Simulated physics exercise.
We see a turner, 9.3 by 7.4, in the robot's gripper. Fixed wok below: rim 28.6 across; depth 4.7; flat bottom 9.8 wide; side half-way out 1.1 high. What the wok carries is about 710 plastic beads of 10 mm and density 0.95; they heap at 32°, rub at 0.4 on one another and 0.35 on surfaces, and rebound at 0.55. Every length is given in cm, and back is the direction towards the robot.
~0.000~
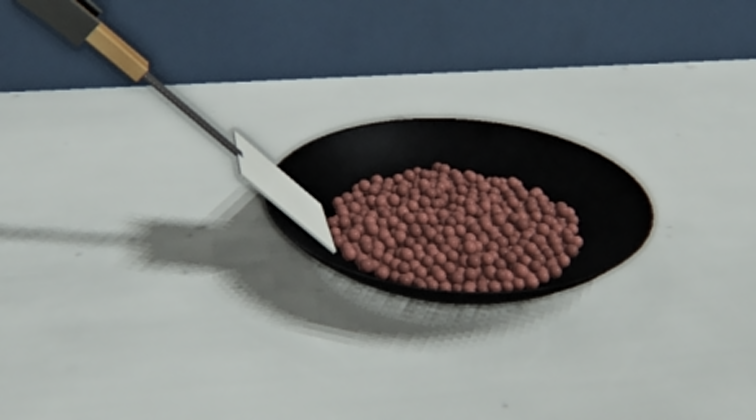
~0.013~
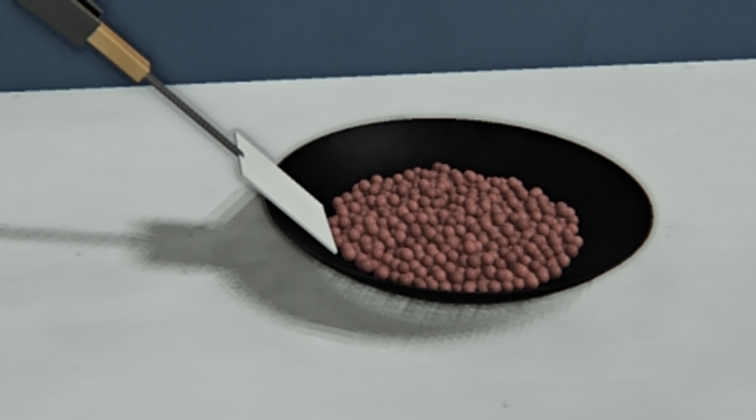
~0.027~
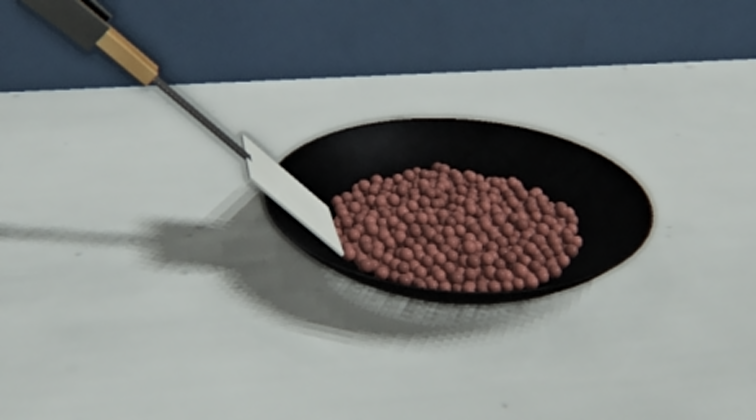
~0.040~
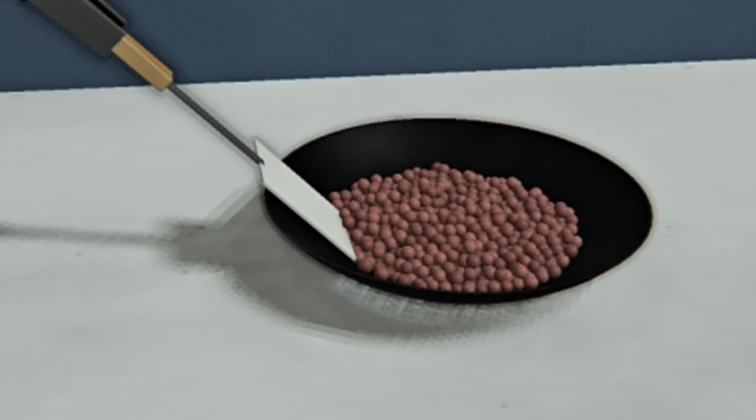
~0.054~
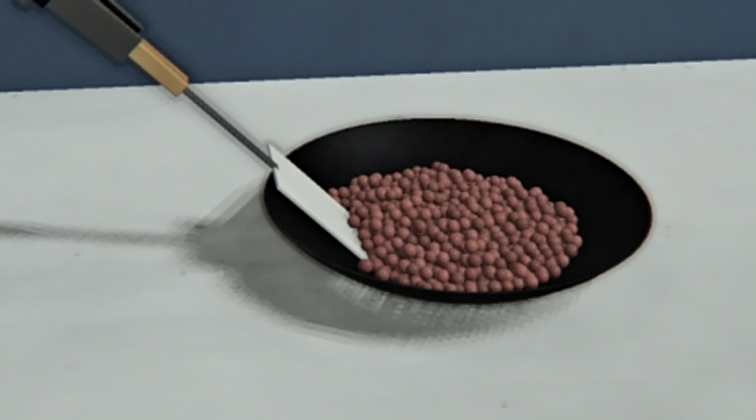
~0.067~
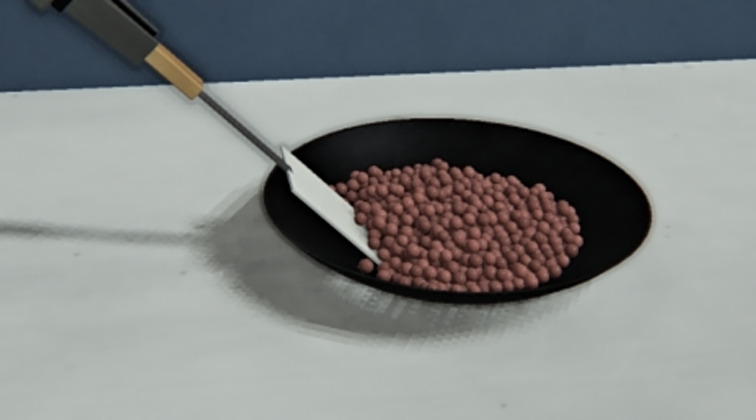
A white-bladed turner with a dark and tan handle, held at the upper left, slides slowly right and slightly down inside a black wok, nudging the nearest balls. The wok, holding a heap of small reddish-brown balls, sits right of centre on a pale surface before a dark blue wall. The still camera looks down at an angle, while most of the heap barely shifts.
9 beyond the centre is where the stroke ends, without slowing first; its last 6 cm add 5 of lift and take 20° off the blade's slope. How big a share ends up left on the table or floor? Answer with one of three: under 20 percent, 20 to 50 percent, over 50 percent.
Under 20 percent.
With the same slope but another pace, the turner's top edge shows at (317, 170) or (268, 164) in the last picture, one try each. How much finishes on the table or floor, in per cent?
Respectively, around 25 and 5 per cent.
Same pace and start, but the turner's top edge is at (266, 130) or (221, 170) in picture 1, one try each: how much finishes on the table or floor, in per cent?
Around 15 per cent, then around 10 per cent.
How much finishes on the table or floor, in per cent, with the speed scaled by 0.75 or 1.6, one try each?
Near 5 and near 25 percent respectively.
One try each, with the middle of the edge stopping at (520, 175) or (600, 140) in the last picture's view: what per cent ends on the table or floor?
About 0 and 20 per cent.
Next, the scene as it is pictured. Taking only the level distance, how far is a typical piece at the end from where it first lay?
Some 3 centimetres.
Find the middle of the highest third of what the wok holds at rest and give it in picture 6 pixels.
Roughly at (552, 208).
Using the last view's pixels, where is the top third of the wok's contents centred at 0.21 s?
(532, 195).
After 0.14 s, sloping 46°, highest piece 5 above the table; 708 in the wok.
After 0.21 s, sloping 40°, highest piece 6 above the table; 708 in the wok.
After 0.45 s, sloping 26°, highest piece 6 above the table; 619 in the wok, 72 on the table or floor, 17 on the blade or in flight.
After 1.50 s, sloping 26°, highest piece 4 above the table; 619 in the wok, 89 on the table or floor.
In the end, 619 in the wok, 89 on the table or floor. That is 13 % on the table or floor.
